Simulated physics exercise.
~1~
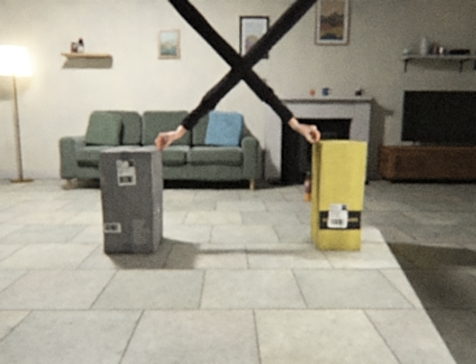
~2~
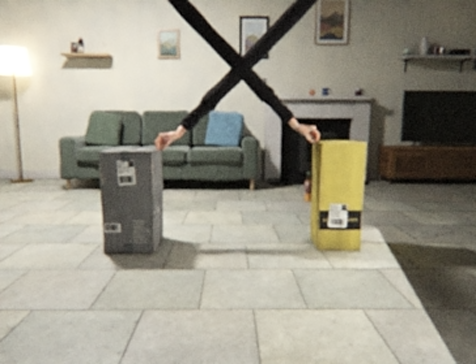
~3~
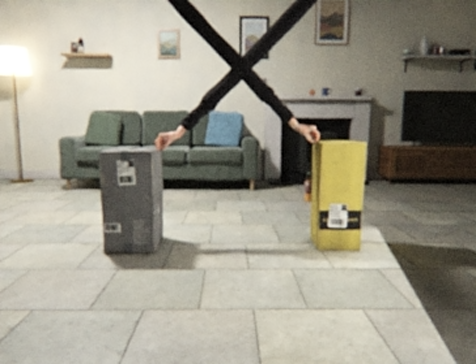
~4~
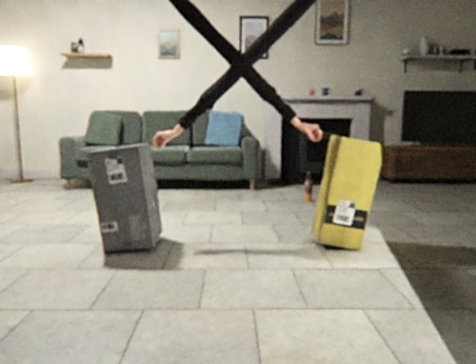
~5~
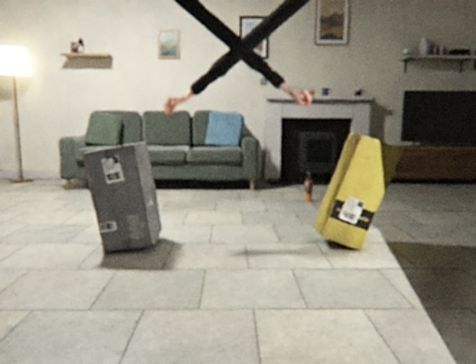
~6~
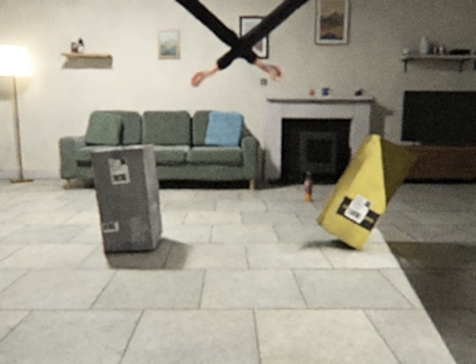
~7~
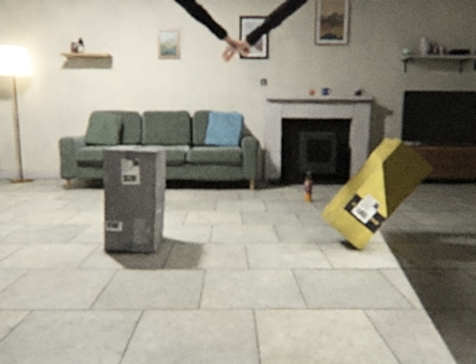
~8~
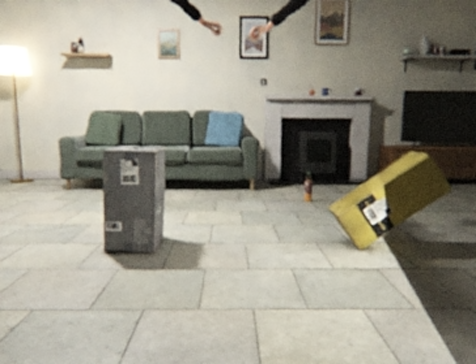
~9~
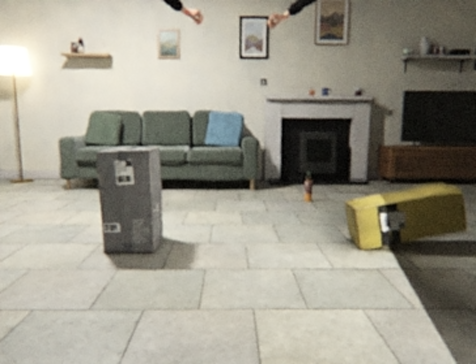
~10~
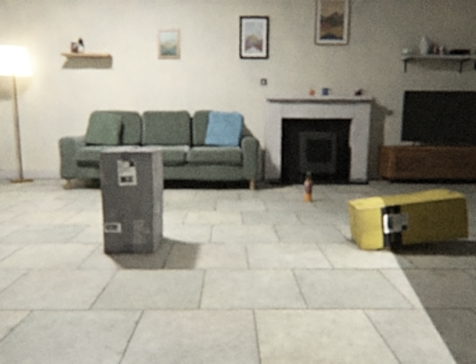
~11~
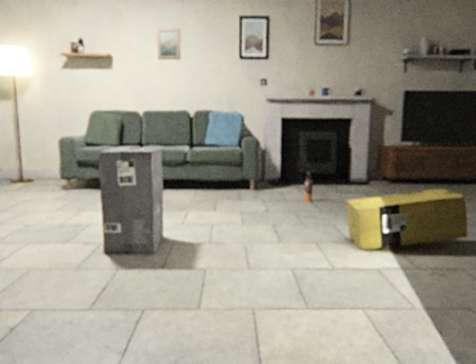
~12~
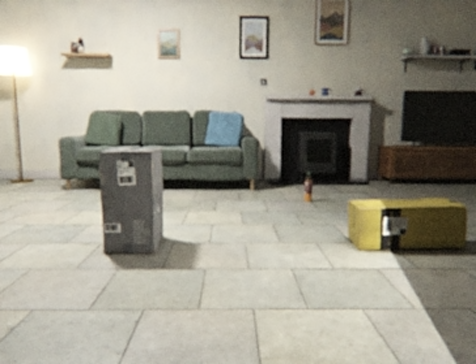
A yellow parcel toppled over to the right and ended up on its side after two hands with crossed arms pushed it and a grey parcel near their tops, while the grey one tilted slightly left, rocked back and stayed standing.
